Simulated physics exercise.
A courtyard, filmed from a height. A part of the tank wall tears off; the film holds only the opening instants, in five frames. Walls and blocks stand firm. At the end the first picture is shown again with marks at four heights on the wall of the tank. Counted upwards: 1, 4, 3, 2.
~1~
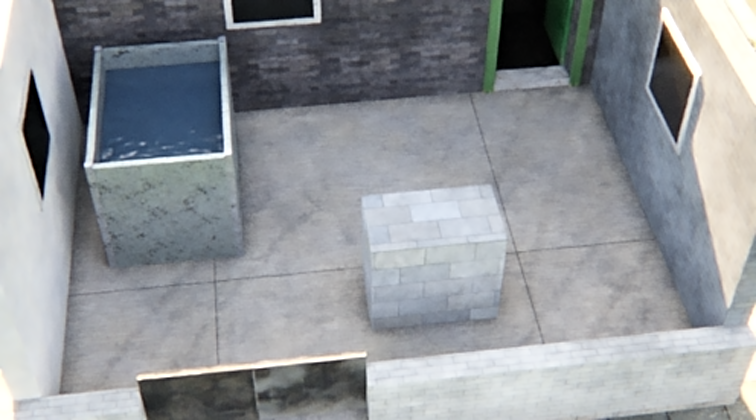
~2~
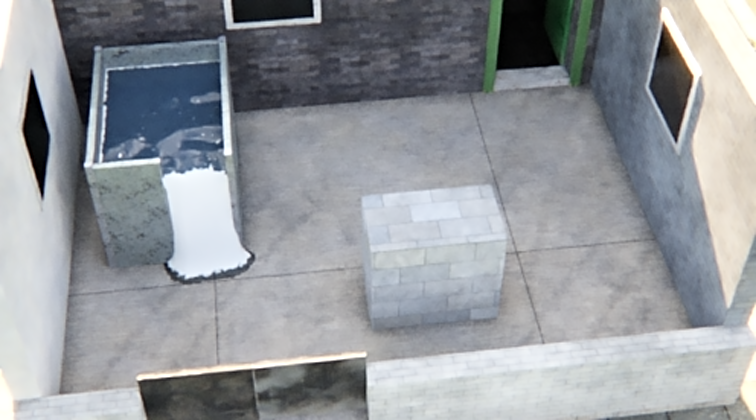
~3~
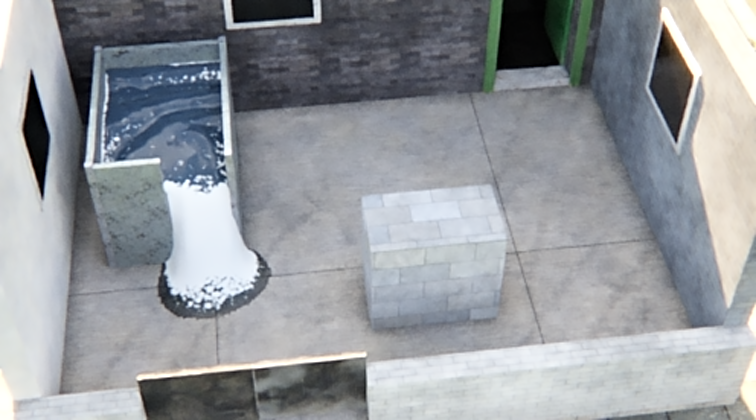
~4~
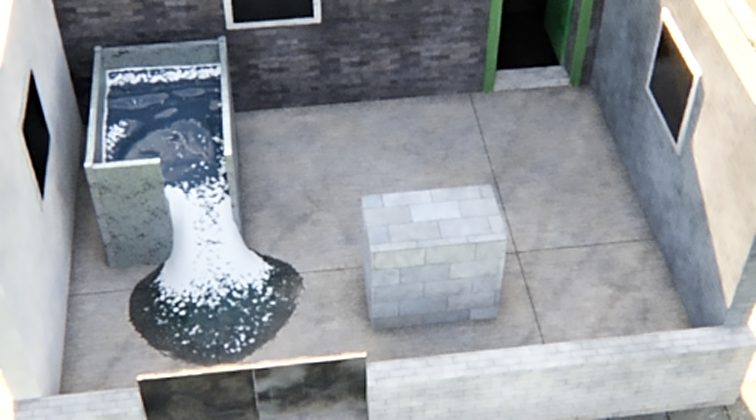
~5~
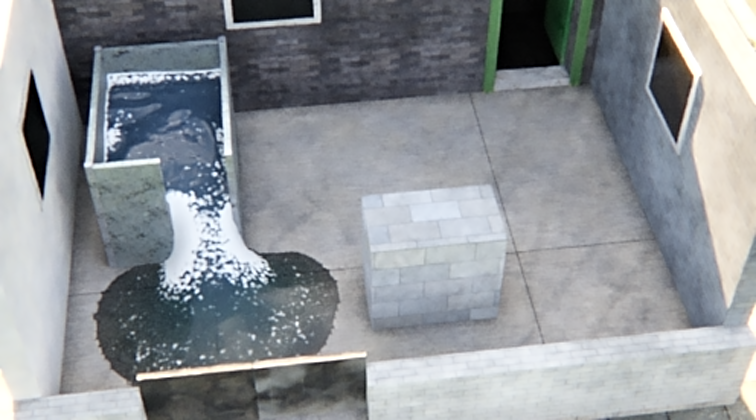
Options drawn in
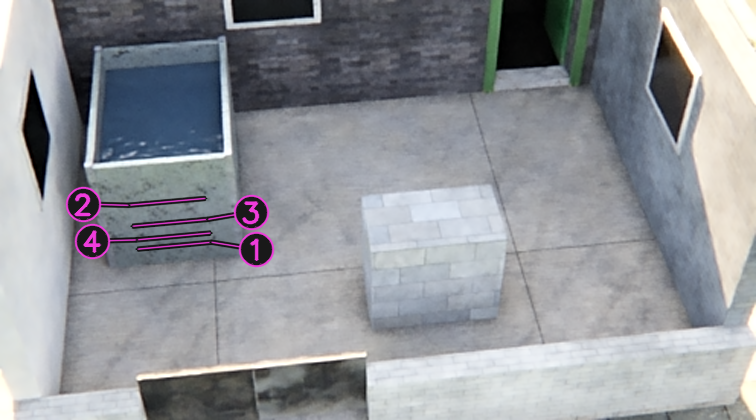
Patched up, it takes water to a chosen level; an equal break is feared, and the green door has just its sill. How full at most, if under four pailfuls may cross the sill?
Use mark 2.
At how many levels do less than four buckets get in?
All of the four.
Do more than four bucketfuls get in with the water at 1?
No, that is safe.
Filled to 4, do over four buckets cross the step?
No.
On the marked copy, 1 at (174, 245); 2 at (166, 201); 3 at (170, 222); 4 at (173, 236); from the bottom up 1, 4, 3, 2.
Choosing 1, nothing gets over.
Choosing 2, a splash gets over, under a bucket.
Choosing 3, nothing gets over.
Choosing 4, nothing gets over.
